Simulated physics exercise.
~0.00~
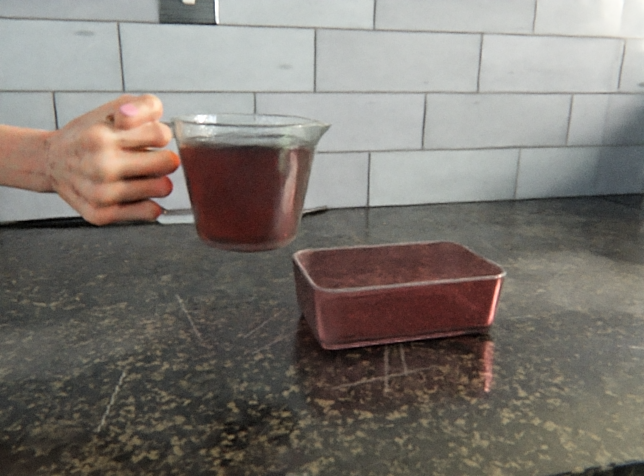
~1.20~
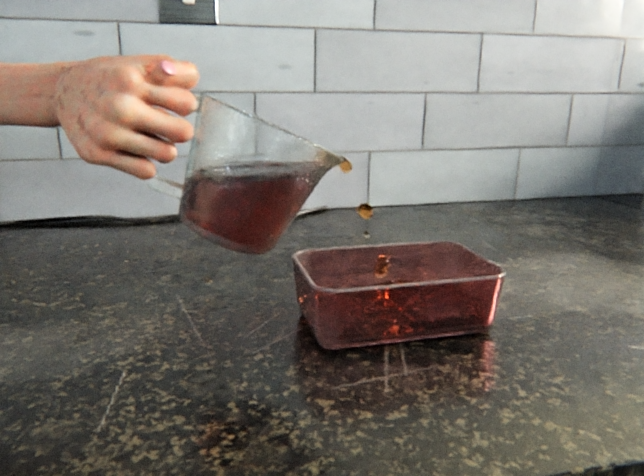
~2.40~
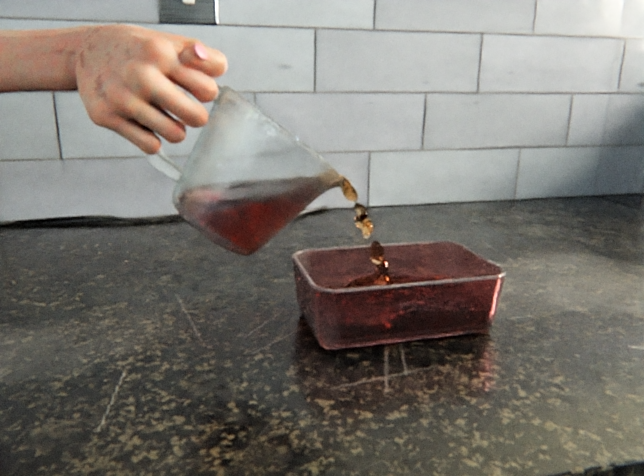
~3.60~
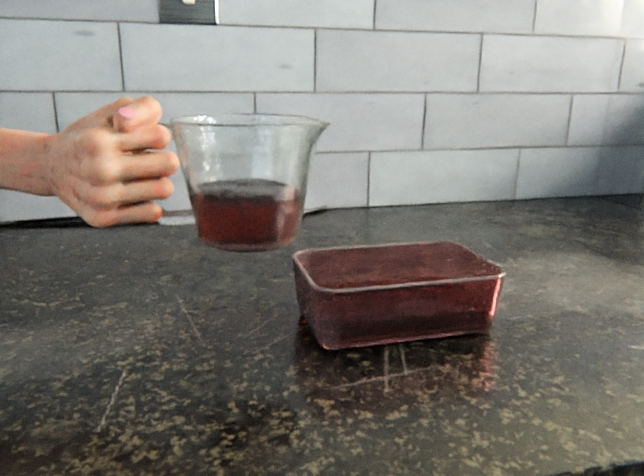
In the video, a hand holds a flared clear jug of dark reddish liquid beside a reddish rectangular container on a dark, speckled worktop. It tips the jug rightward, pours a thin stream into the container, tilts further, then brings it level with noticeably less liquid inside.
